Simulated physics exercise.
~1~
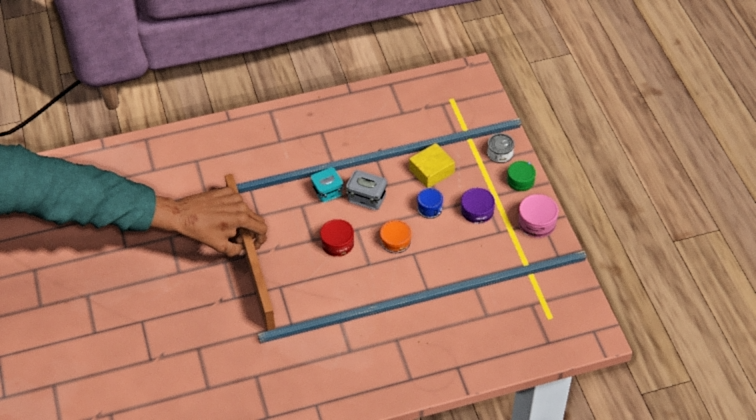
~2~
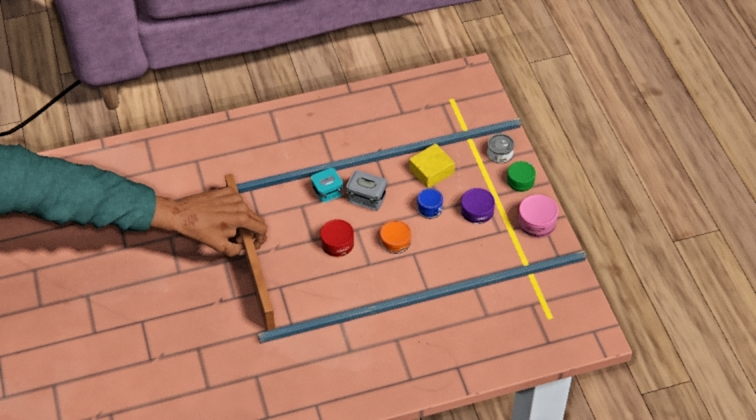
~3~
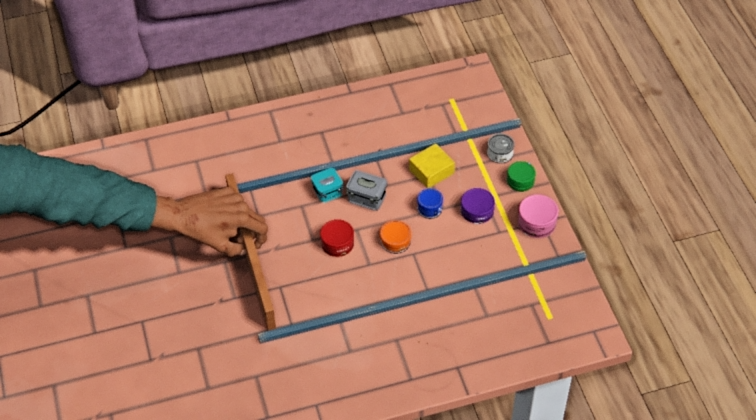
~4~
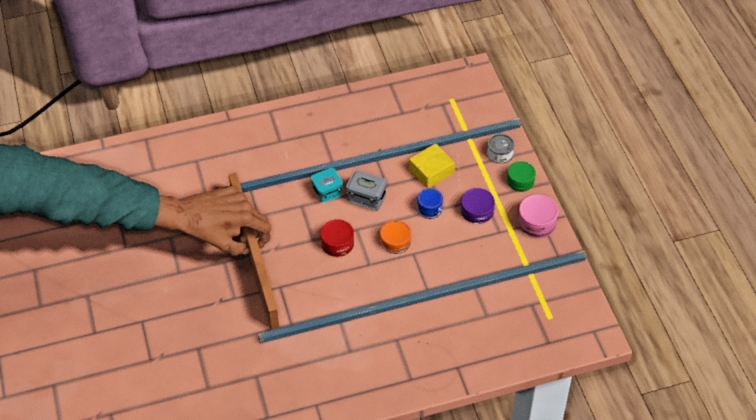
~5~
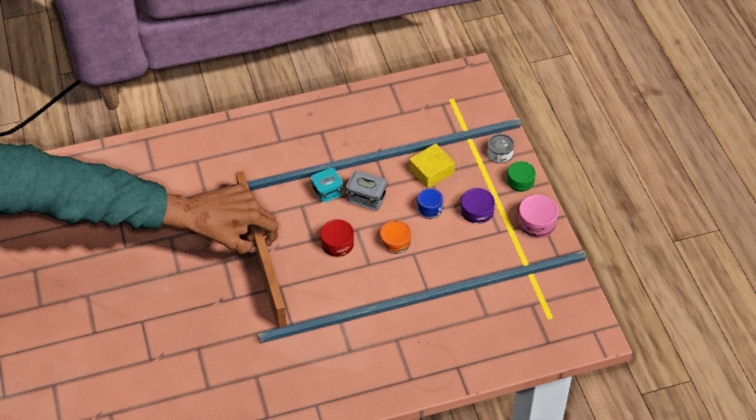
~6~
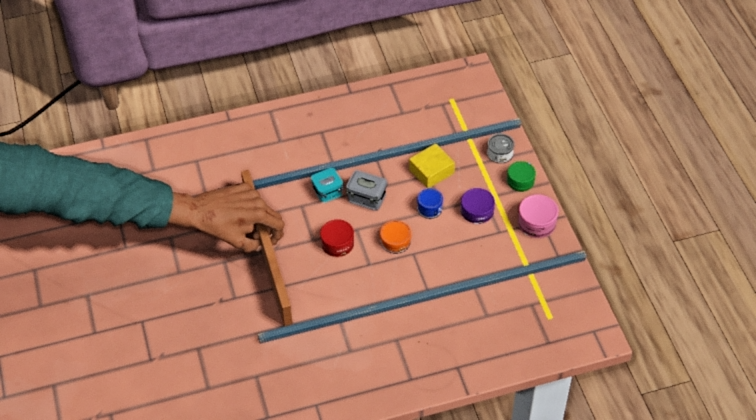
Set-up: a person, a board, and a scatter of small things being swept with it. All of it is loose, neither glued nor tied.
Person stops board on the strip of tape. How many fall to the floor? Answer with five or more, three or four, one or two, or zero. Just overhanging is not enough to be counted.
The count that falls is one or two.
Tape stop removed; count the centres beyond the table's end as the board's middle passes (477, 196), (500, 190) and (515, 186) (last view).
It comes out as 0, then 2, then 5.
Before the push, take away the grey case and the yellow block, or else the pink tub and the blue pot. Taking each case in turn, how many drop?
The first count is 0 and the second is 1.
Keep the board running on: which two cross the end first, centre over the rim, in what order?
The order is the white pot, then the green lid.
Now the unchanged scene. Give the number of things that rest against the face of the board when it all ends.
Contact count: 4.
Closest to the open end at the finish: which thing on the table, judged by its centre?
The one you want is the pink tub.
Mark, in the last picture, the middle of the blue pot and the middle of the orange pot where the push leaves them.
The first sits around (534, 179), while the other sits around (525, 223).
Early on, none off yet; green lid at rest near (521, 177); pink tub at rest near (538, 217); white pot at rest near (501, 149).
Finally, the number that fall off is one or two; lost, white pot and green lid.
